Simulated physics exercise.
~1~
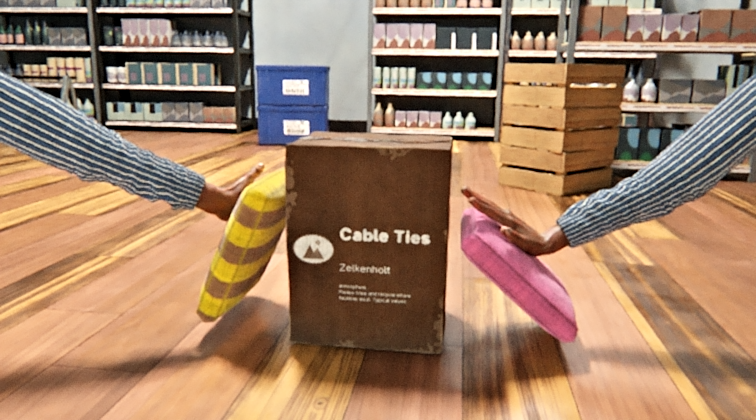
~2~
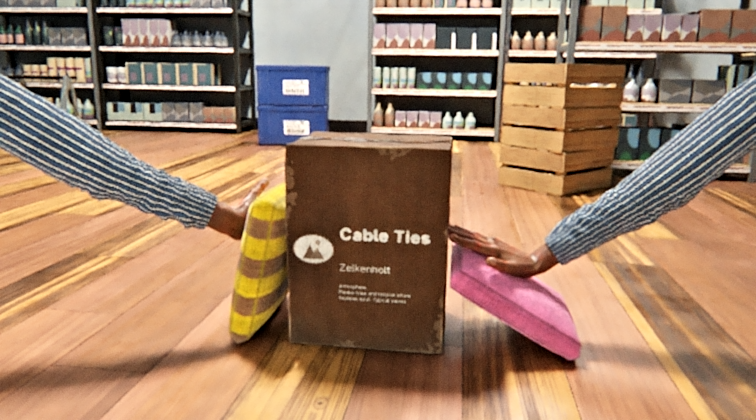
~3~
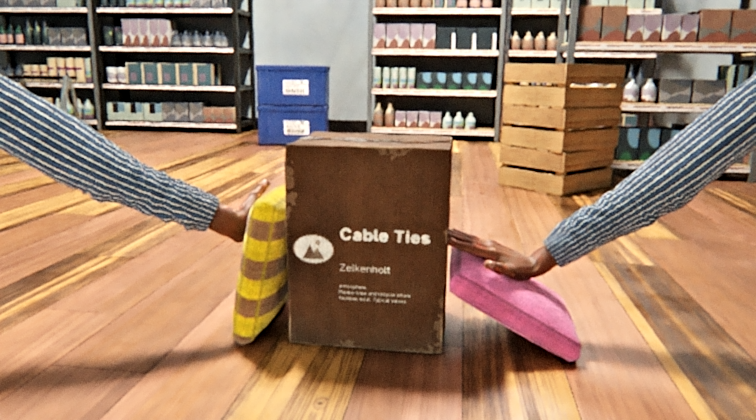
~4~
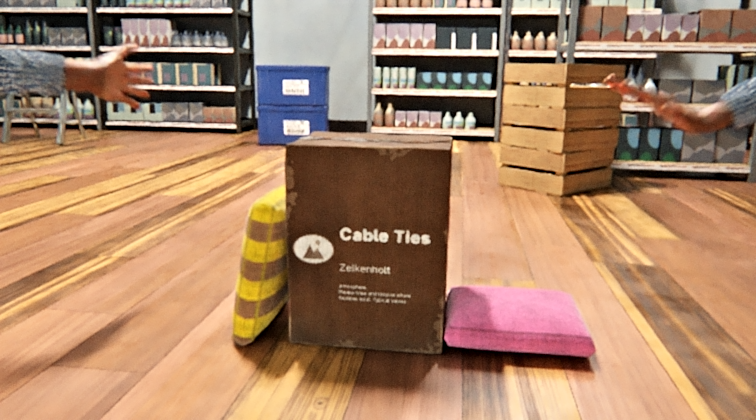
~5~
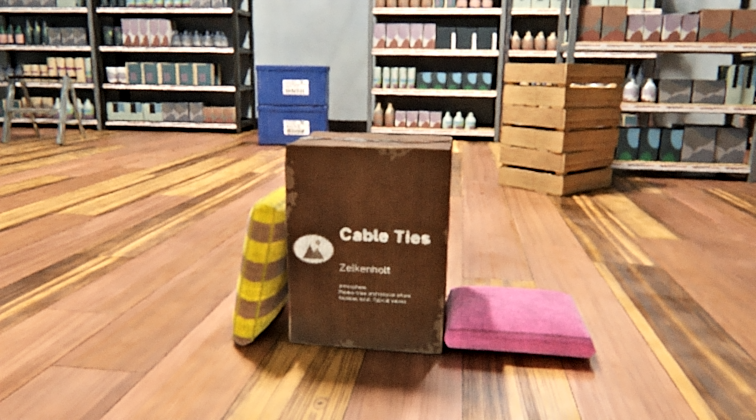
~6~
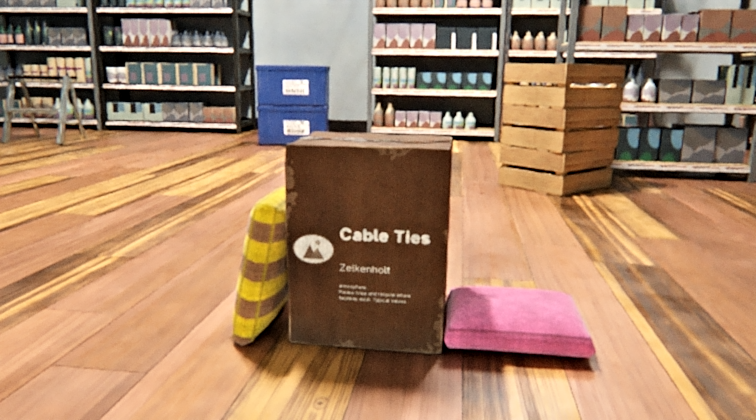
The footage shows two hands pressing a yellow checked cushion and a pink soft bag against opposite sides of a brown box on a wooden floor. The hands let go and withdraw, and the cushion stays leaning at left while the pink bag slides down flat at right.
